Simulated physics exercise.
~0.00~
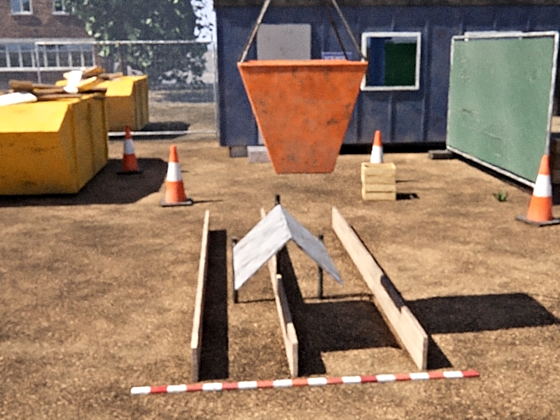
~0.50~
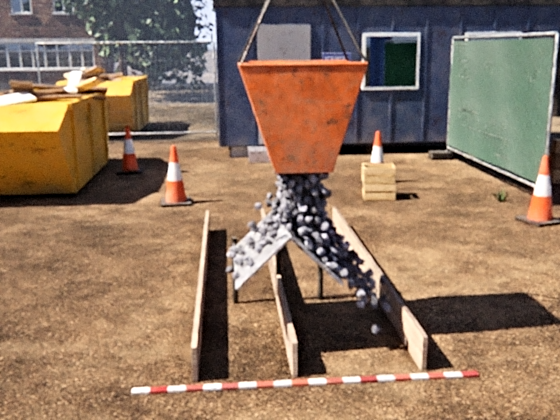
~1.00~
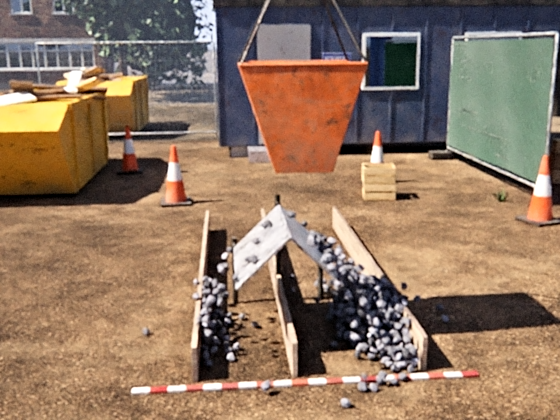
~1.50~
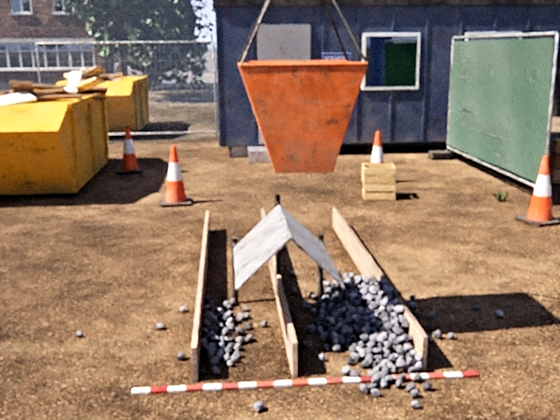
The video shows an orange hopper hanging above a peaked steel plate on a building site as grey stones pour from its bottom, strike the plate and slide down both sides, settling between wooden planks with far more in the right bay than the left and a few scattered outside.
